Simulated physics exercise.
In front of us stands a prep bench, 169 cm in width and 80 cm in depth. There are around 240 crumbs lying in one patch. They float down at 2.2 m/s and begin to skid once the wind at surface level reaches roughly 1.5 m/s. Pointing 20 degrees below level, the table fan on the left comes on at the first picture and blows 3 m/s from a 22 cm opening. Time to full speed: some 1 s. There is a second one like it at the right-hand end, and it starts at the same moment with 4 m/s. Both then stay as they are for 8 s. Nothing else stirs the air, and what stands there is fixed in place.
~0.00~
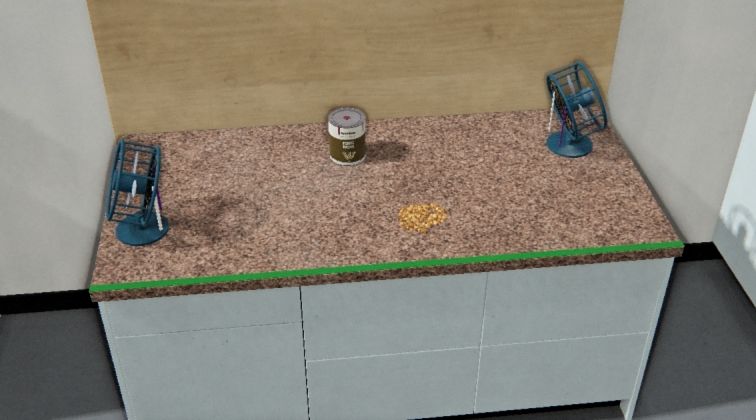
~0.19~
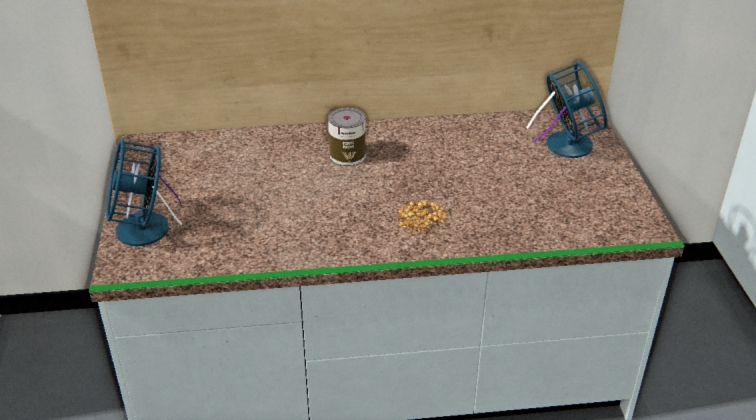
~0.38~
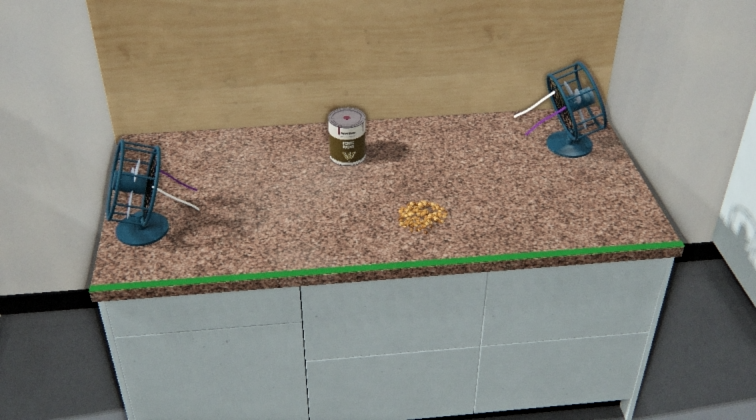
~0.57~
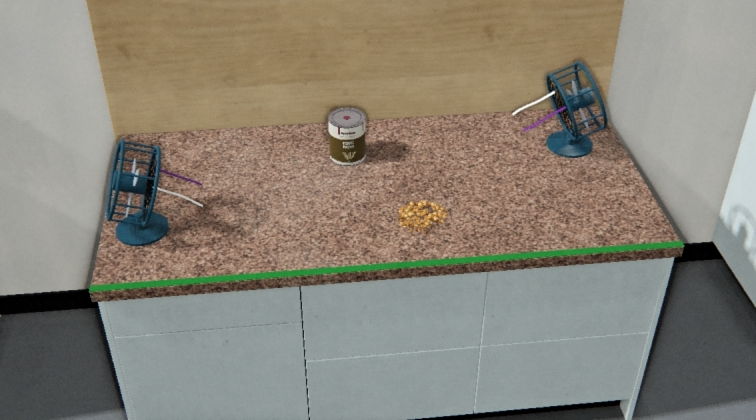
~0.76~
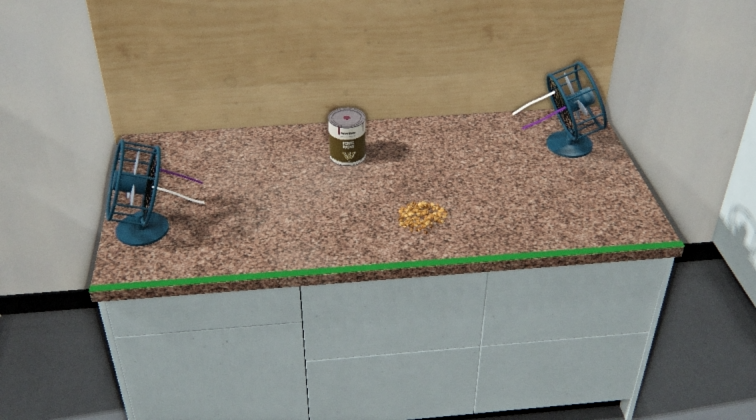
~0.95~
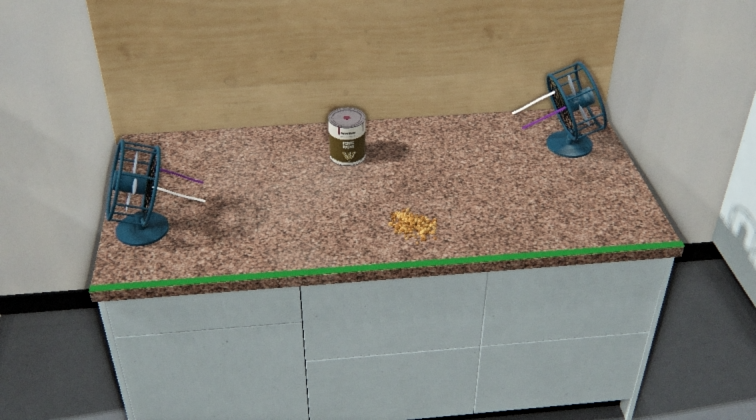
Ribbons on two blue table fans lifting and streaming inward over a speckled bench, then a patch of golden crumbs shifting slightly forward.
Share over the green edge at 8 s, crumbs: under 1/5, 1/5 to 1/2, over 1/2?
Count on beyond half of them.
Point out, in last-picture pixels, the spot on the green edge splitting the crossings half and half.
Close to pixel (397, 269).
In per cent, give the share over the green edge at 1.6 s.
Roughly 100 per cent.
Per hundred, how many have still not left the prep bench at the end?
Around 0 in a hundred remain.
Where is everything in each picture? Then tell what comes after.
The middle of the crumbs is near (421, 217), none has stirred yet, the mouth of the table fan is at (133, 183) and that of the second one at (576, 101), in the first picture.
The middle of the crumbs is near (421, 215), none has stirred yet and the green edge is centred on (396, 269), in the second picture.
The middle of the crumbs is near (421, 215), none has stirred yet and the top of a tin is at (347, 117), in the third picture.
The middle of the crumbs is near (421, 215) and none has stirred yet, in the fourth picture.
The middle of the crumbs is near (421, 215) and none has stirred yet, in the fifth picture.
The middle of the crumbs is near (411, 223), the farthest in sight from the table fan is at (436, 221) and about 75 % have left their places, in the sixth picture.
After 1.6 s, 96 % are over the green edge; 82 % are gone or lie where they will stay.
After 2.6 s, 100 % are over the green edge; 100 % are gone or lie where they will stay.
After 4.4 s, 100 % are over the green edge; 100 % are gone or lie where they will stay.
After 8.0 s, at the end, 100 % are over the green edge.
